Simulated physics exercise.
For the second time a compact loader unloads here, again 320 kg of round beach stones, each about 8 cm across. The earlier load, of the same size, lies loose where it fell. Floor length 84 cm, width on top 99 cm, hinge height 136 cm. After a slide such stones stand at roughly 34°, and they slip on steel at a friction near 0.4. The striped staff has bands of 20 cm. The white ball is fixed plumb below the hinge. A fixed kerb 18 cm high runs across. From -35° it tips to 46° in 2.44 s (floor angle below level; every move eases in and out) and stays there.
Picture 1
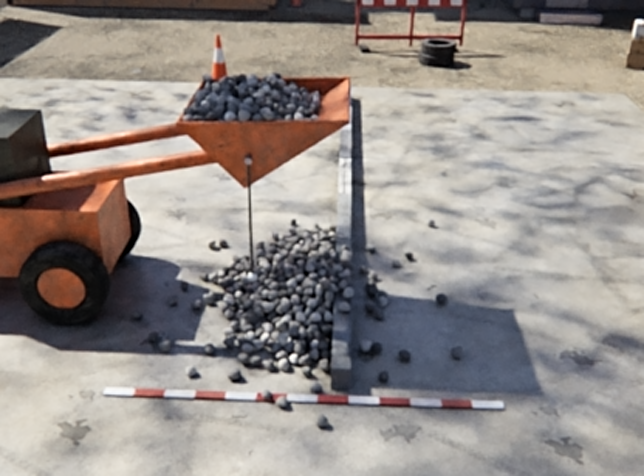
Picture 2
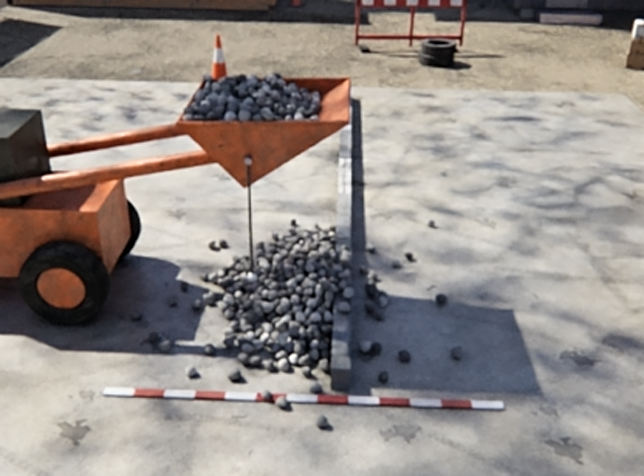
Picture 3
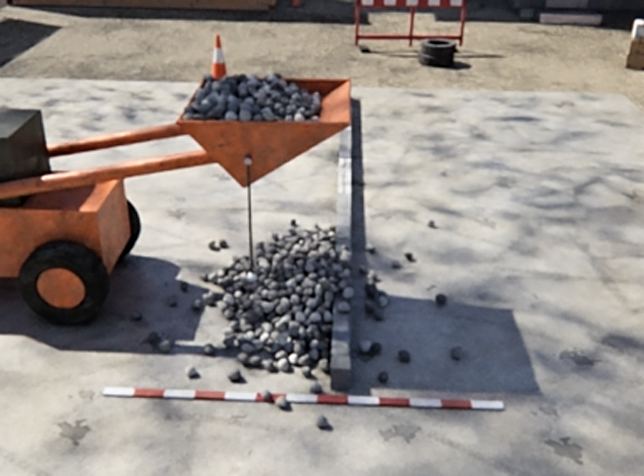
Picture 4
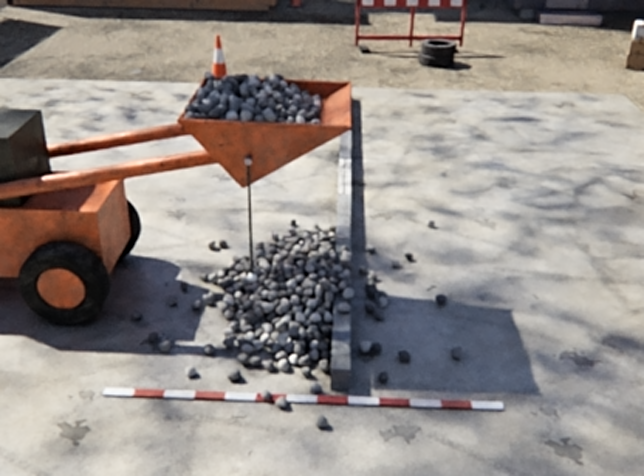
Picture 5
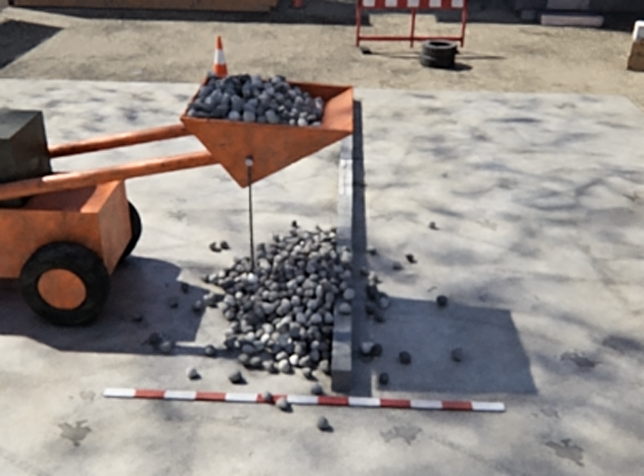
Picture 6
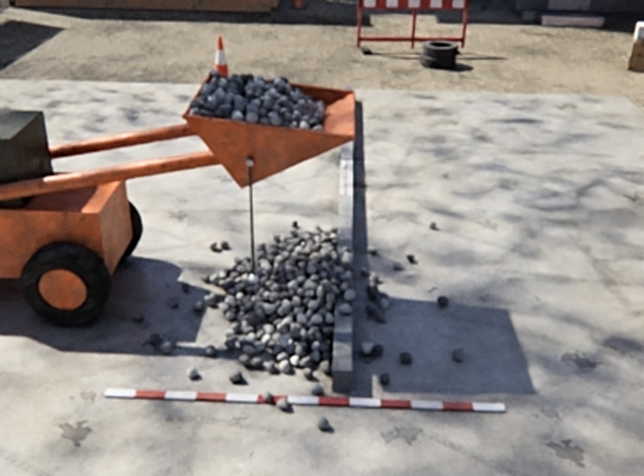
To begin with, an orange loader at left holds a raised bucket of grey stones above a loose pile lying mostly on the near side of a low kerb. The bucket then tilts slightly, its lip dipping a little at the right, while its stones stay inside and the pile below remains still.
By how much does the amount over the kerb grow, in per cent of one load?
Some 94 per cent is added.
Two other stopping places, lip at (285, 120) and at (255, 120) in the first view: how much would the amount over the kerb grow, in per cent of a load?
First some 30, then 5 per cent.
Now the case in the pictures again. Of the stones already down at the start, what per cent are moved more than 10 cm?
About 0 per cent.
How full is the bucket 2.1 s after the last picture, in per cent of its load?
Roughly 0 per cent is still inside.
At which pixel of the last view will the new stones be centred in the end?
Around (402, 292).
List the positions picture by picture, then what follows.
The first picture shows lip at (349, 122), floor tilted -35°, highest stones at (263, 84). The earlier load is highest near (319, 266), 25 cm above ground level, 97 % on this side of the kerb, 3 % over the kerb.
In the second picture, the bucket is at -35°, its lip at (349, 123); the top of the load is at (258, 84).
The third picture shows lip at (350, 125), floor tilted -34°, highest stones at (254, 84).
In the fourth picture, the bucket is at -32°, its lip at (351, 128); the top of the load is at (249, 84).
The fifth picture shows lip at (353, 133), floor tilted -30°, highest stones at (243, 83).
The sixth picture shows lip at (355, 138), floor tilted -27°, highest stones at (237, 83).
Then, 1.4 s after the last picture the floor is at 33°; in per cent of one load, 70 in the bucket, 110 on this side of the kerb, 19 over the kerb; the foremost stones are at (416, 293).
Then, 2.1 s after the last picture the floor is at 46°; in per cent of one load, 0 in the bucket, 112 on this side of the kerb, 88 over the kerb; the foremost stones are at (503, 287).
Then, 2.4 s after the last picture the floor is at 46°; in per cent of one load, 0 in the bucket, 103 on this side of the kerb, 97 over the kerb; the foremost stones are at (545, 289).
Then, 5.0 s after the last picture the floor is at 46°; in per cent of one load, 0 in the bucket, 103 on this side of the kerb, 97 over the kerb; the foremost stones are at (574, 297). Net gain over the kerb, 94.
